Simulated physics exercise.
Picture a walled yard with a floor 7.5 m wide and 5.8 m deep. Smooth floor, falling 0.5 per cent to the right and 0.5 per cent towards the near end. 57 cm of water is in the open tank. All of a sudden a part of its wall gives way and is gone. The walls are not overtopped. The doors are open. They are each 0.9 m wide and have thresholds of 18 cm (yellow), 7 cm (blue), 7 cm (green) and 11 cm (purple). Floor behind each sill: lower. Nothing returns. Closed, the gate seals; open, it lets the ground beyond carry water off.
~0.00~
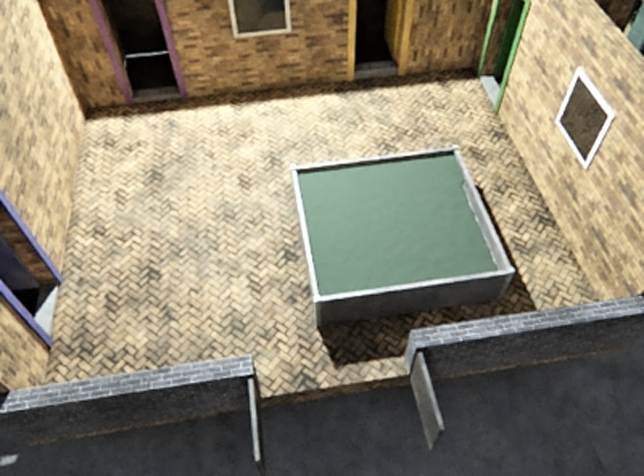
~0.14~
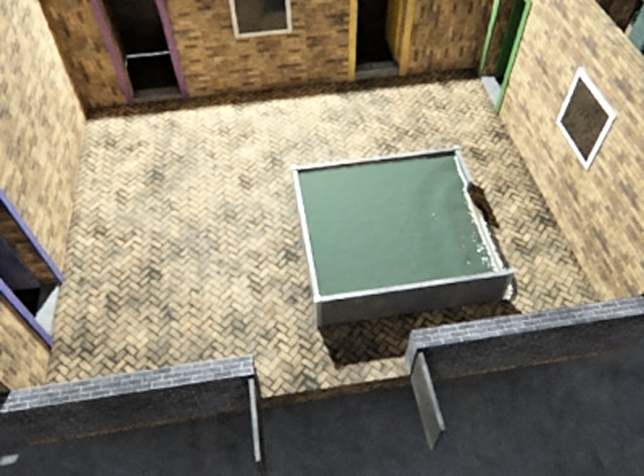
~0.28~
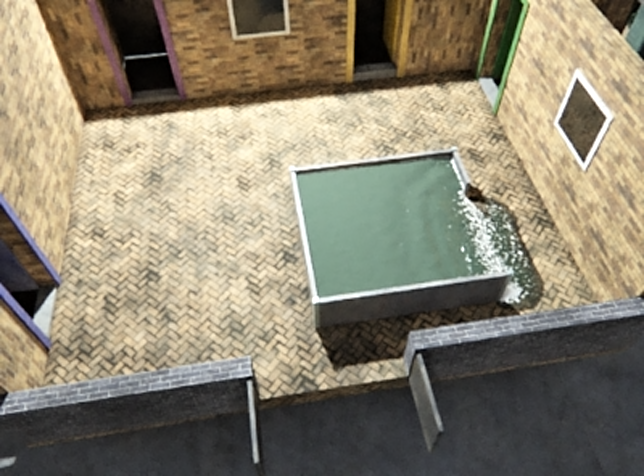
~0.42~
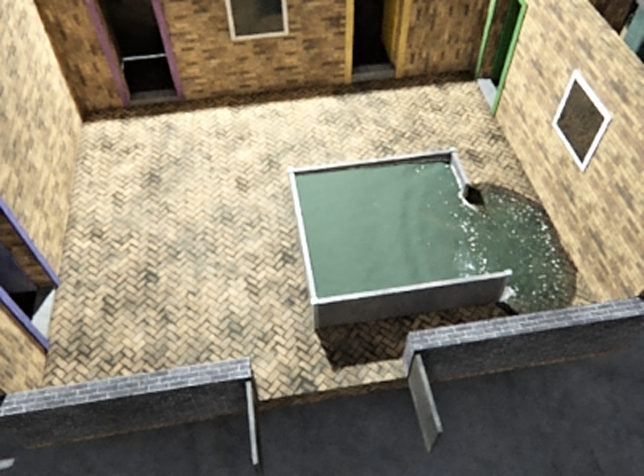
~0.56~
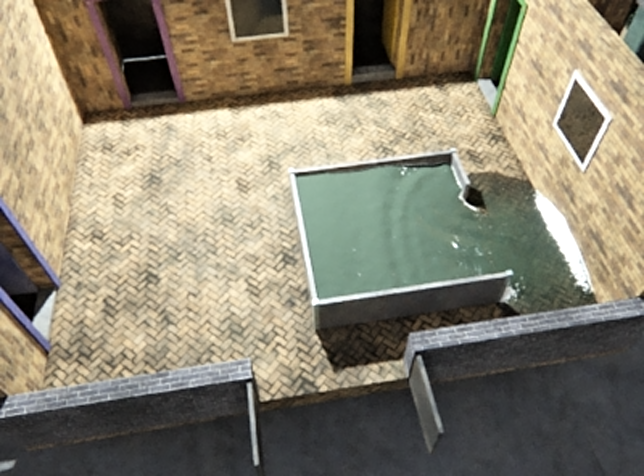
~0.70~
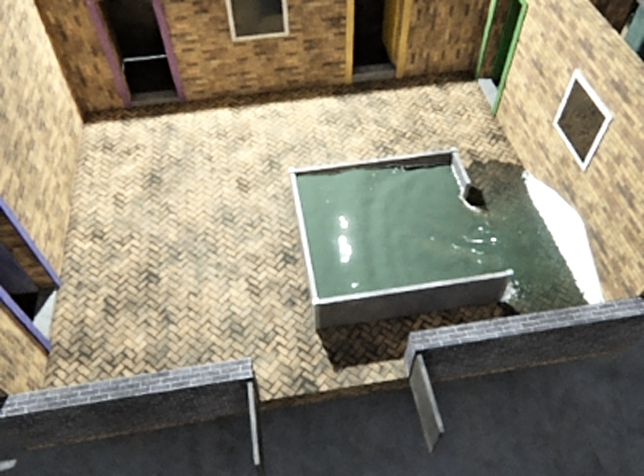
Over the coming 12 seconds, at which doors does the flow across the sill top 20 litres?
Door by door: The yellow door falls short, the blue door falls short, the green door tops it, the purple door falls short.
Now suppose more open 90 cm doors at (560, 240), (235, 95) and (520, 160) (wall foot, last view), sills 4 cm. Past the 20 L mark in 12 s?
More, less, more.
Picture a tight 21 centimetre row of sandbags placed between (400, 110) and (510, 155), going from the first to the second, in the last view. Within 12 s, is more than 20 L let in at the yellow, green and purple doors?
Note - yellow: Limit held; green: Limit held; purple: Limit held.
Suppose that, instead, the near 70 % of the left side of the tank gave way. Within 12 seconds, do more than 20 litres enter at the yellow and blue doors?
With respect to that limit, yellow ends up inside it, blue ends up outside it.
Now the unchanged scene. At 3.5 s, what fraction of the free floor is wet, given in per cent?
Close to 45 in a hundred.
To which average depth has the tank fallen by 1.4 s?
The mean depth is some 40 cm.
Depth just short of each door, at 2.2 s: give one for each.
You'd get yellow at 0 cm, blue at 0 cm, green at 5 cm, and purple at 0 cm.
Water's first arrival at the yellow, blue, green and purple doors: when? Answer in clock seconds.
So, yellow at 2.8 s, then blue at 4.0 s, green at 1.6 s, and purple at 5.0 s.
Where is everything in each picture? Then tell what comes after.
In the first frame, the open tank at (393, 219) is whole and still, 57 cm deep.
In the second frame, the front is at a hidden place, 0.9 m from the gap at (481, 242); 0.3 m2 of floor is under water; 57 cm left at the back of the open tank.
In the third frame, water pours out at (478, 245) and has run 1.1 m, to (497, 204); typically 10 cm deep outside, 57 cm at the open tank's back.
In the fourth frame, the front is at (529, 203), 1.4 m from the gap at (477, 246); 2.6 m2 of floor is under water; 57 cm left at the back of the open tank.
In the fifth frame, water pours out at (477, 247) and has run 1.7 m, to (533, 189); typically 9 cm deep outside, 57 cm at the open tank's back.
In the sixth frame, water pours out at (478, 246) and has run 2.0 m, to (523, 170); typically 10 cm deep outside, 57 cm at the open tank's back.
After 1.4 s water covers 10 % of the floor and is deepest (58 cm) near (604, 327); yellow door not reached, blue door not reached, green door not reached, purple door not reached.
After 2.2 s water covers 25 % of the floor and is deepest (52 cm) near (604, 327); yellow door not reached, blue door not reached, green door 5 cm at the sill, 0 L in, purple door not reached.
After 3.5 s water covers 45 % of the floor and is deepest (32 cm) near (567, 333); yellow door 16 cm at the sill, 0 L in, blue door not reached, green door 6 cm at the sill, 0 L in, purple door not reached.
After 7.0 s water covers 90 % of the floor and is deepest (16 cm) near (604, 327); yellow door 11 cm at the sill, 0 L in, blue door 7 cm at the sill, 6 L in, green door 12 cm at the sill, 46 L in, purple door 3 cm at the sill, 0 L in.
After 12.0 s water covers 100 % of the floor and is deepest (11 cm) near (604, 327); yellow door 7 cm at the sill, 0 L in, blue door 7 cm at the sill, 7 L in, green door 9 cm at the sill, 88 L in, purple door 6 cm at the sill, 0 L in.
